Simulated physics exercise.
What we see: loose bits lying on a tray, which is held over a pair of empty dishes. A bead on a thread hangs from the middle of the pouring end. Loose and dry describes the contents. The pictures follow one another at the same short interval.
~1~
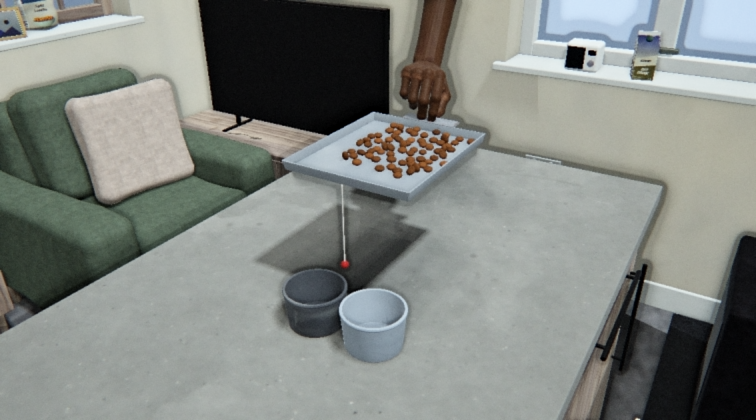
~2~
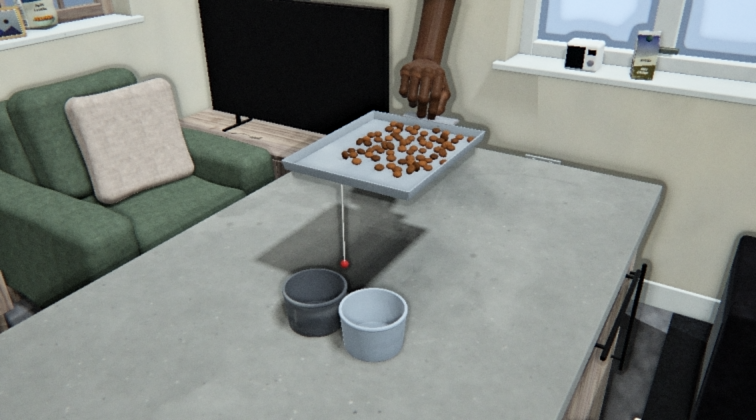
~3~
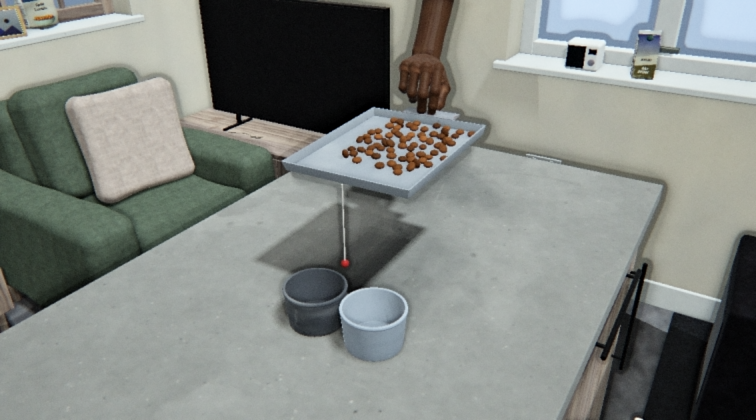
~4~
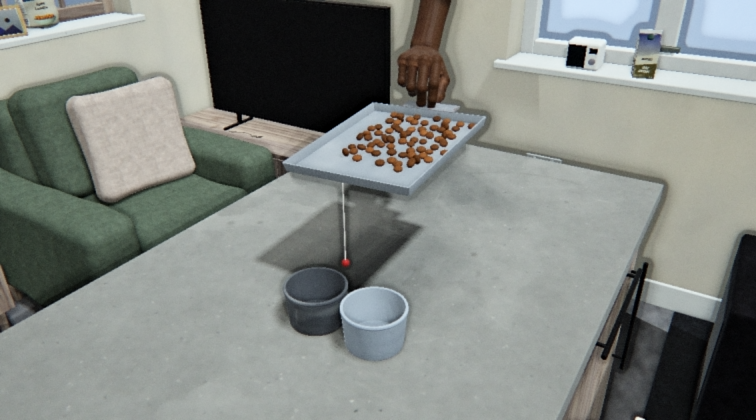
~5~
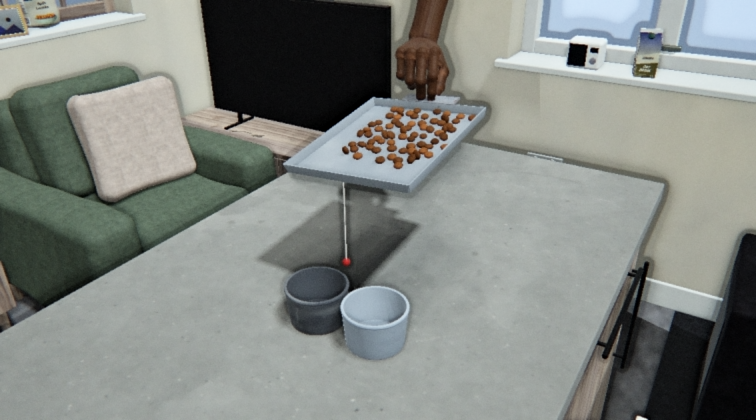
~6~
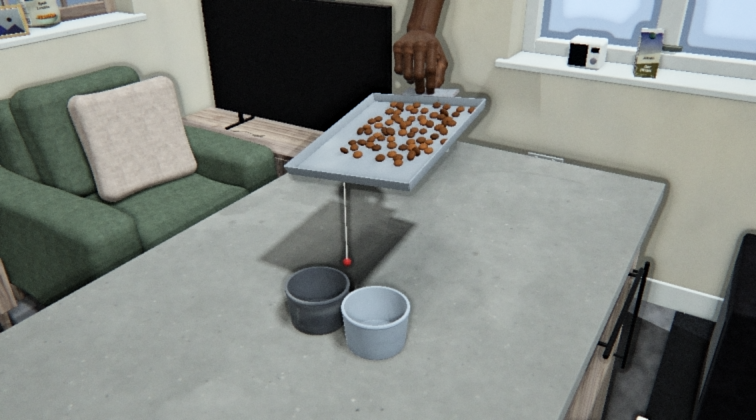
A tray of brown kibble tilts slightly toward its left corner above two empty dishes.
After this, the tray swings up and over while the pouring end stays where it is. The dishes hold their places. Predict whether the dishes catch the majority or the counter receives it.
The dishes catch a minority of the load.
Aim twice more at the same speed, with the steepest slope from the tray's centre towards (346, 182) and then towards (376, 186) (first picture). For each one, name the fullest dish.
1: The dish to the left. 2: The dish to the right.
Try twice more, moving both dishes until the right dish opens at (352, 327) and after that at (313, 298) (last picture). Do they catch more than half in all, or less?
In the first position a minority, in the second a minority.
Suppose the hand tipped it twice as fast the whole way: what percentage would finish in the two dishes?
Estimate: Around 0%.
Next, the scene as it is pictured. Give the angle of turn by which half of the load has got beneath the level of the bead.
95° or so.
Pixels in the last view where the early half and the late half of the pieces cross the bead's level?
Near (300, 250) and later near (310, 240).
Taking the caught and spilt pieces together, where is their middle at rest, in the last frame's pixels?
Once nothing moves, the middle sits near (290, 289).
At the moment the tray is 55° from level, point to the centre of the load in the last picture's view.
Roughly at (325, 156).
Soon, tray tipped steeply; nearly all on the tray; a stray few in the air.
A while on, tray tipped right over; about half on the tray; a small part in the left dish; about a quarter outside both; about a quarter in the air.
Towards the end, tray tipped past a quarter turn; a small part in the left dish; nearly all outside both.
Finally, tray tipped past a quarter turn; none in the right dish; a small part in the left dish; nearly all outside both.
